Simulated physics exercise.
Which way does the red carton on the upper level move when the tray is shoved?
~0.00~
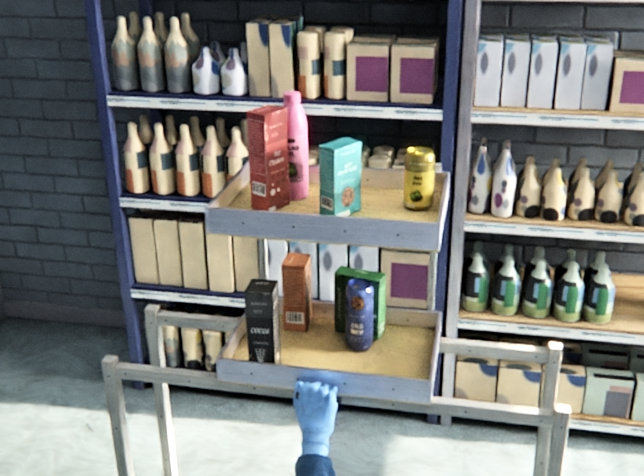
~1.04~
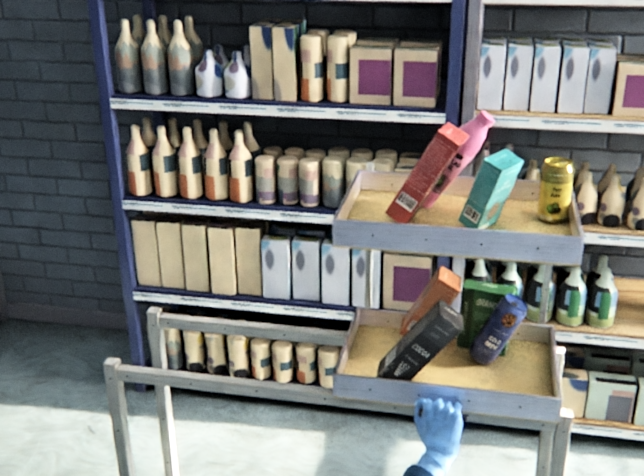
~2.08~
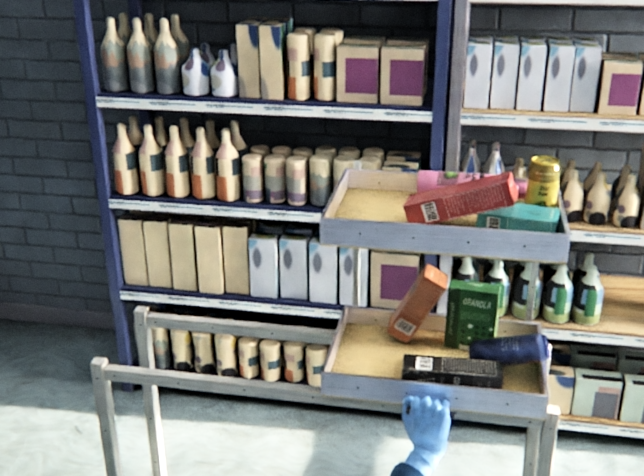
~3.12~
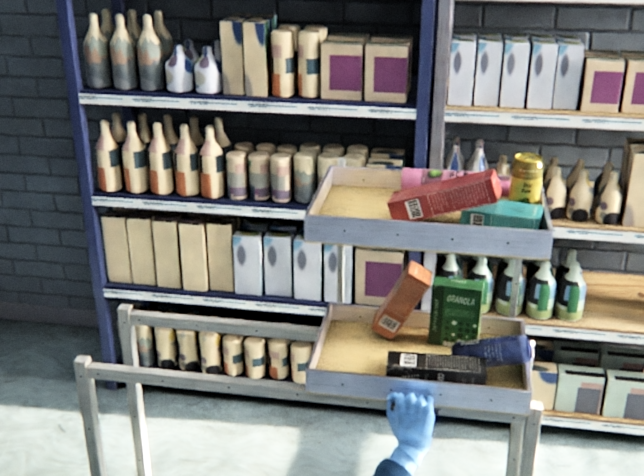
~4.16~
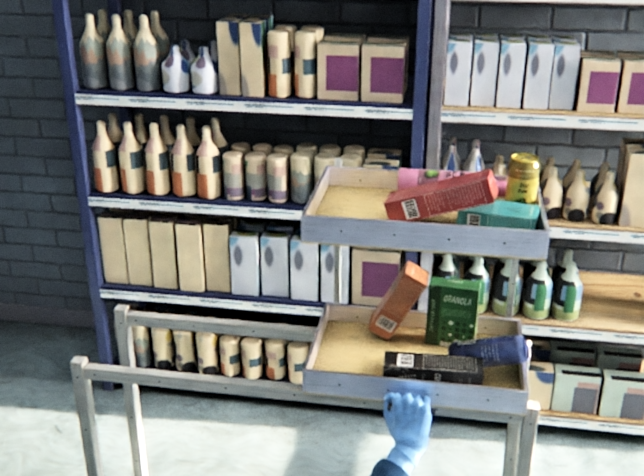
The red carton moves to the right, tipping over and ending up on its side.
